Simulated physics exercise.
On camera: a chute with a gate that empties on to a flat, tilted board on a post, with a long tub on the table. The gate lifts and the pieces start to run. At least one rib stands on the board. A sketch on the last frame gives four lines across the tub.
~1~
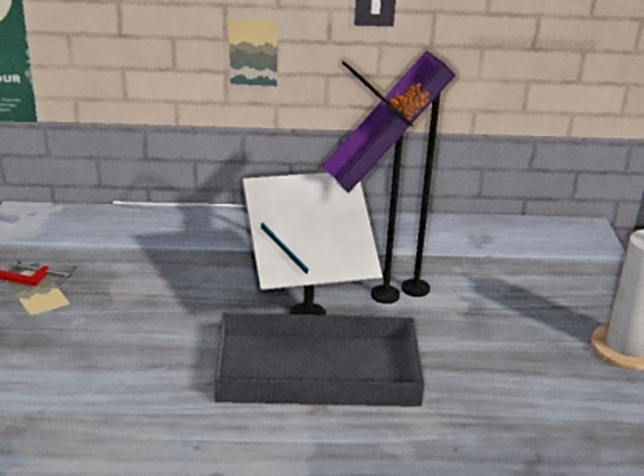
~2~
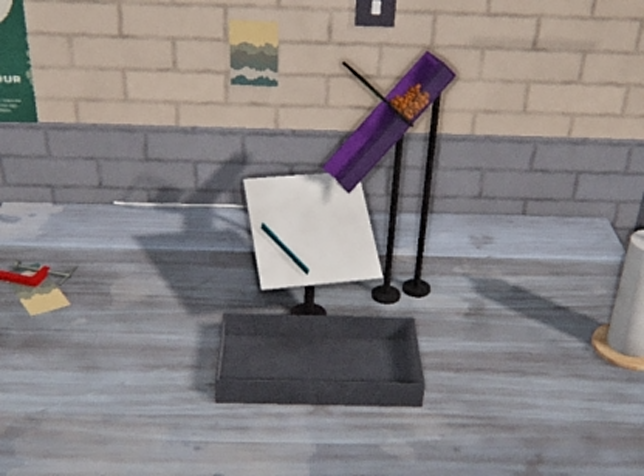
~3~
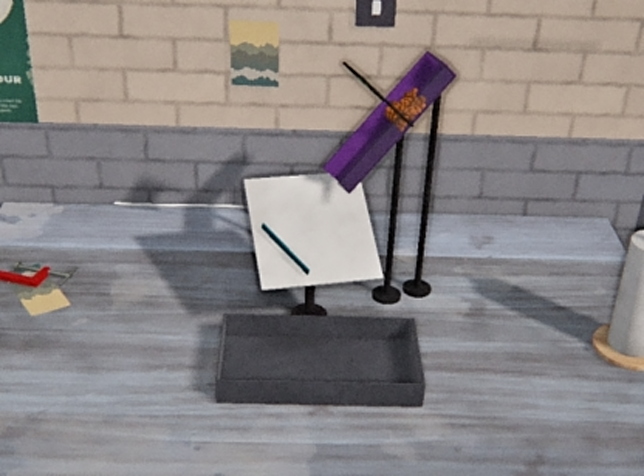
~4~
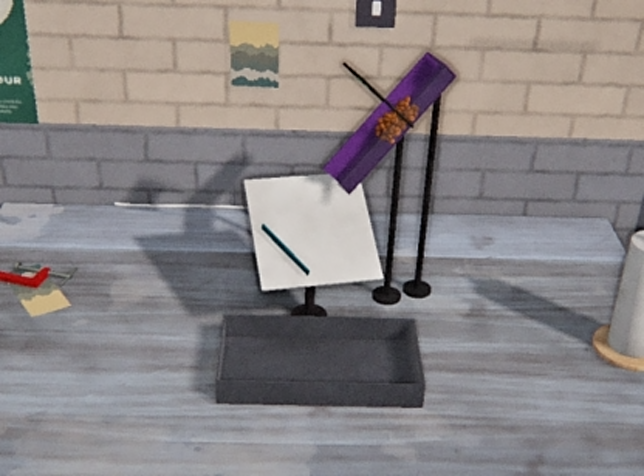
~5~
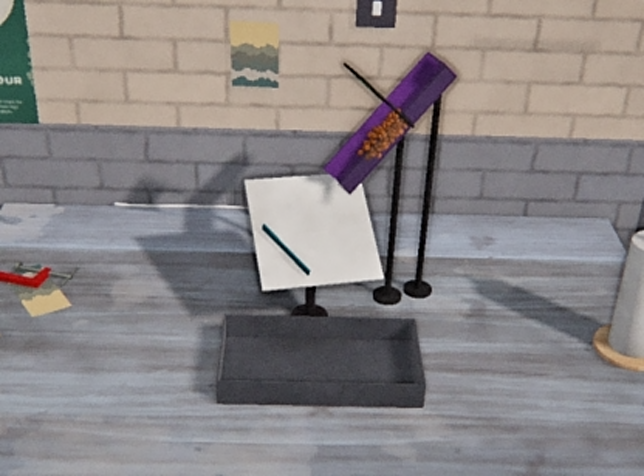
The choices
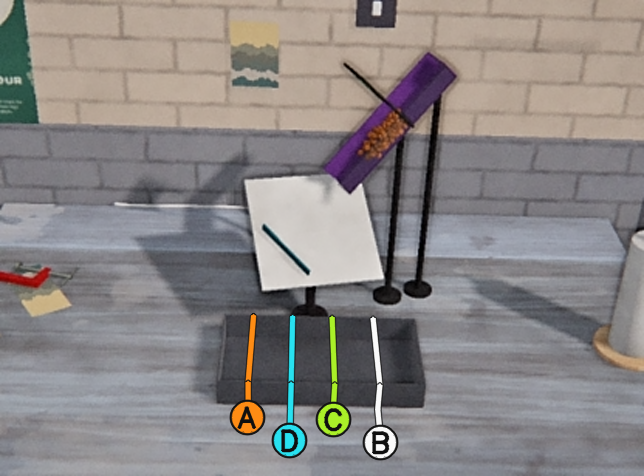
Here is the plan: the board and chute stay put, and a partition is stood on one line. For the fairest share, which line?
C works best here.
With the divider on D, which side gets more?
The right side.
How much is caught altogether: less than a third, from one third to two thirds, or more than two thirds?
More than two thirds.
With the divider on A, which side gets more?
More lands on the right.
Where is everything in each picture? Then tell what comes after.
Load behind the gate (408, 106), bits of cat kibble; lip of the chute (341, 185), sloping fairly steeply, in the first frame.
Middle of the board (312, 227), tilted fairly steeply; middle of its low edge (323, 283); of its high edge (302, 175), in the second frame.
Front corners of the tub (216, 380) and (425, 384), empty; front of the load (394, 122), in the third frame.
Middle of the load (397, 122); its front (378, 134), roughly a third of the way to the lip; rib from (263, 224) to (309, 271), in the fourth frame.
Middle of the load (386, 136); its front (361, 153), roughly two thirds of the way to the lip, in the fifth frame.
On the marked copy, line A crosses the front rim at (248, 381); line B crosses the front rim at (379, 384); line C crosses the front rim at (334, 383); line D crosses the front rim at (291, 382).
With A, of what is caught, not one piece on the left of the divider, every piece on the right.
With B, of what is caught, every piece on the left of the divider, not one piece on the right.
With C, of what is caught, roughly half on the left of the divider, roughly half on the right.
With D, of what is caught, not one piece on the left of the divider, every piece on the right.
